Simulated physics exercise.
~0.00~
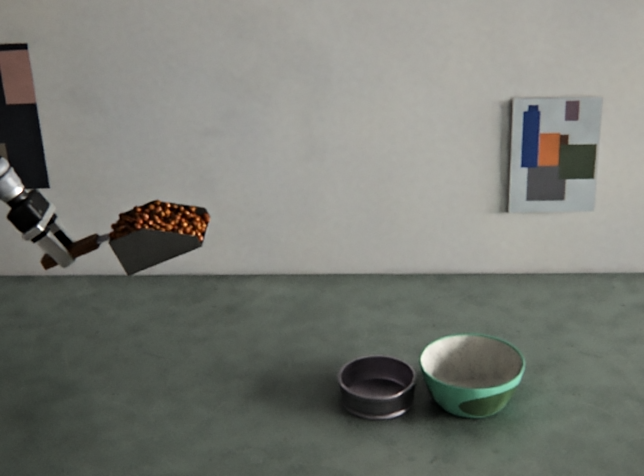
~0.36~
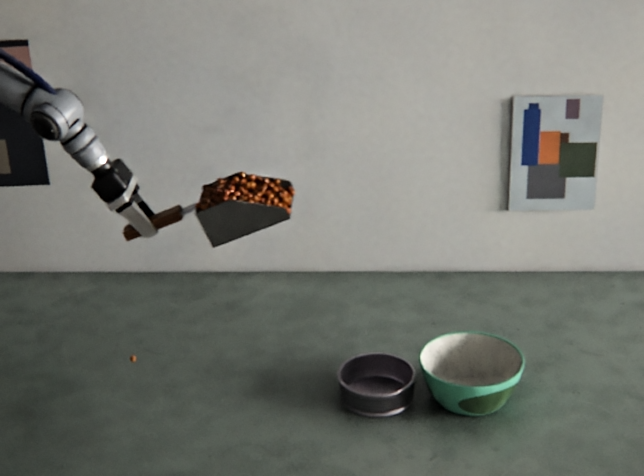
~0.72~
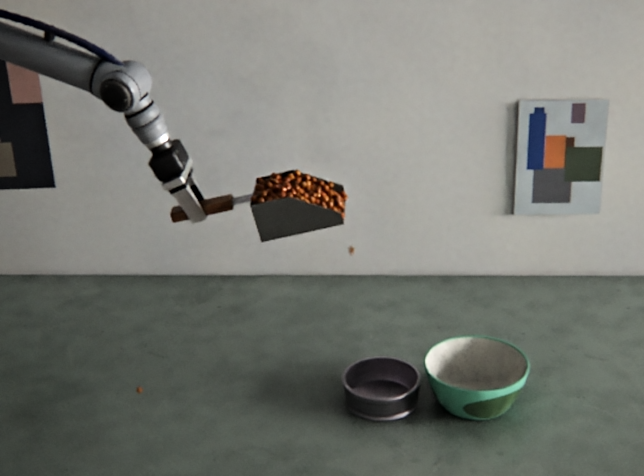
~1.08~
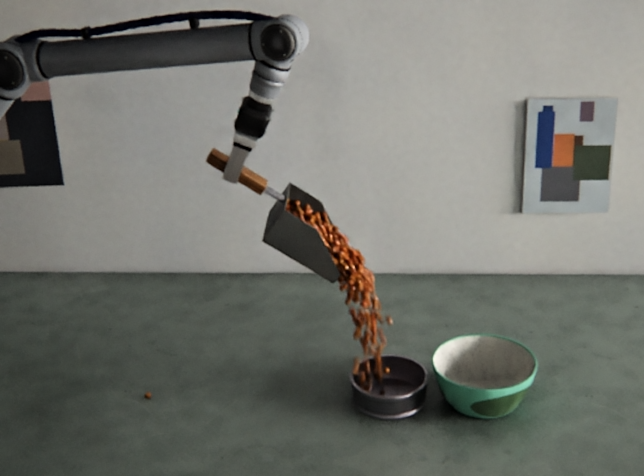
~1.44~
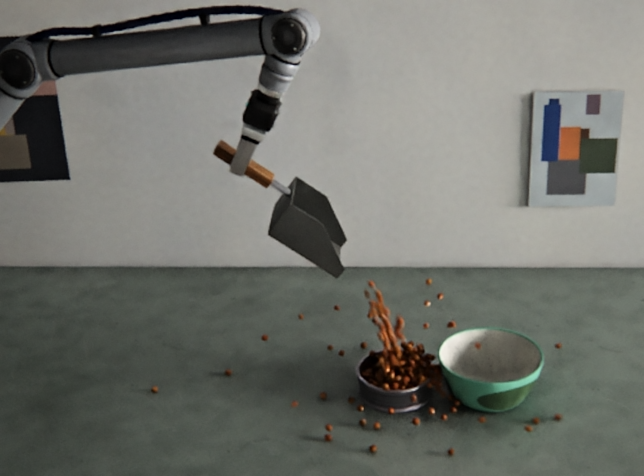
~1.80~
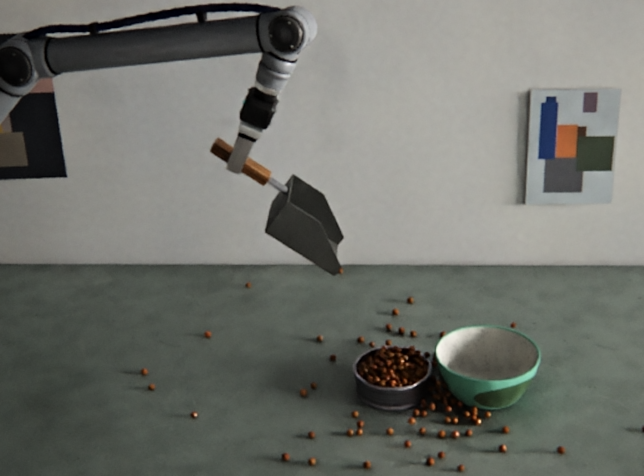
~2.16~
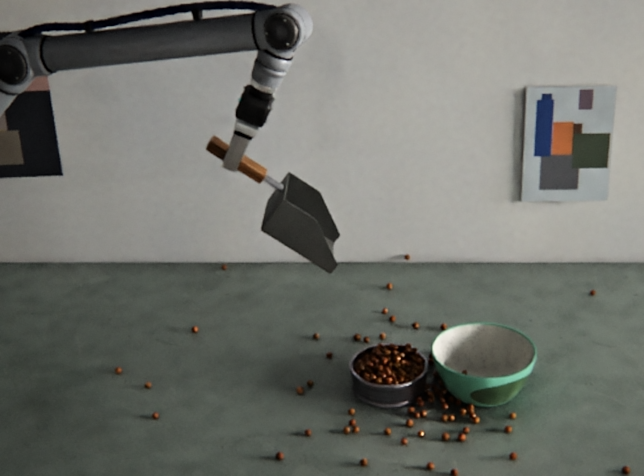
A robot arm carries a scoop right and tips beads into a dark bowl, scattering some.
